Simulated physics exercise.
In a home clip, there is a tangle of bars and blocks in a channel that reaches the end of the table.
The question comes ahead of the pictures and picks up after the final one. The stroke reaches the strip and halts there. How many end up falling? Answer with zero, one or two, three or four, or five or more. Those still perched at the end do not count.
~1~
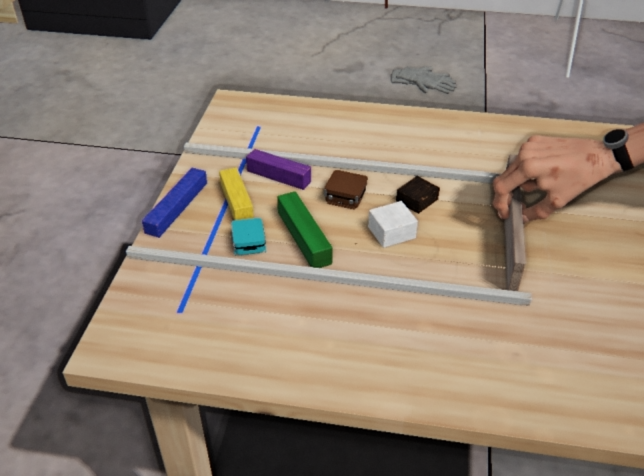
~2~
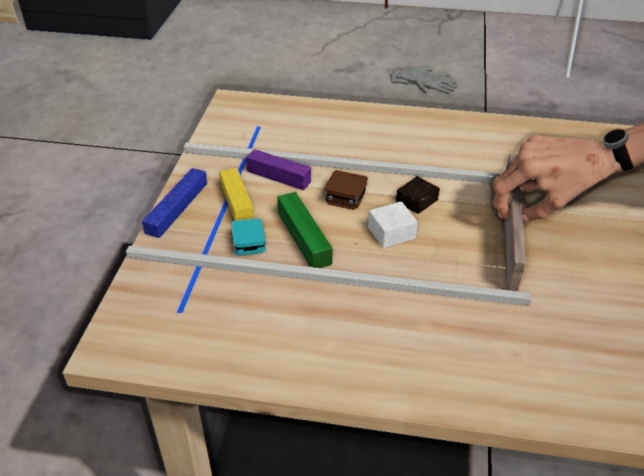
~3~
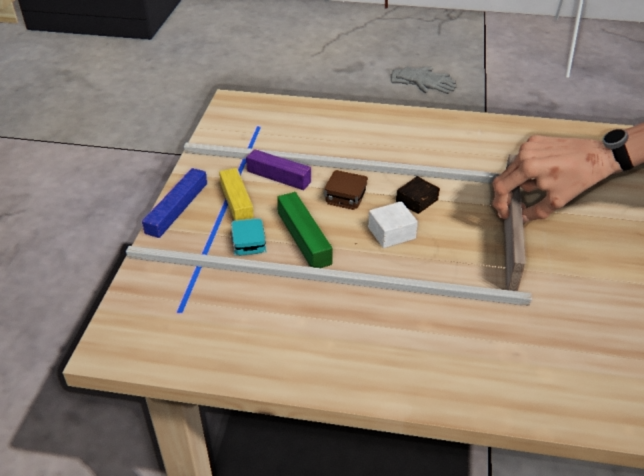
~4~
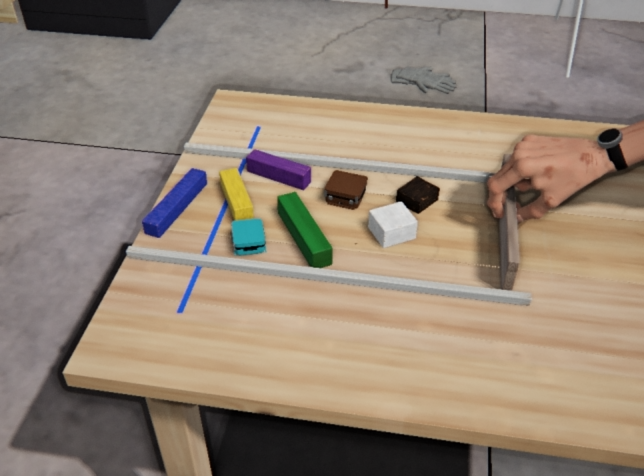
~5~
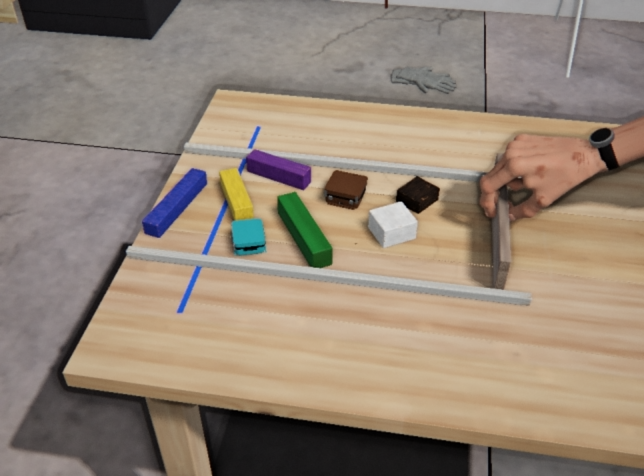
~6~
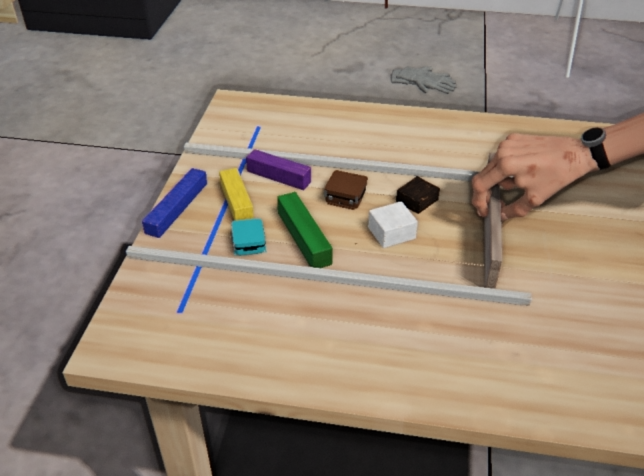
I would say three or four fall.
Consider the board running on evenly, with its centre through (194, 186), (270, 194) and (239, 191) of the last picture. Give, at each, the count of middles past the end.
Over the end: 5, 0, 2.
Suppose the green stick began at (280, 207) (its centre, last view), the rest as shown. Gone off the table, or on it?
Lab note: It does not drop.
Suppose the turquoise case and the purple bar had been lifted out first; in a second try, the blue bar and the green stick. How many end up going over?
Count: 2 (first case); 1 (second).
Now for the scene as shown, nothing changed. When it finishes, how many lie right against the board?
That makes 3.
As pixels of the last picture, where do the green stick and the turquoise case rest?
I'd put one close to (180, 219) and the other close to (159, 234).
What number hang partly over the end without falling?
The count is 0.
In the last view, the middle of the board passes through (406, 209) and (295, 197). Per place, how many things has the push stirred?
I get 2 at the one place and 7 at the other.
Soon after, none off yet; blue bar at rest near (176, 201); yellow bar at rest near (236, 195); turquoise case at rest near (249, 238).
In the end, the number that fall off is three or four; gone, purple bar, yellow bar and blue bar.
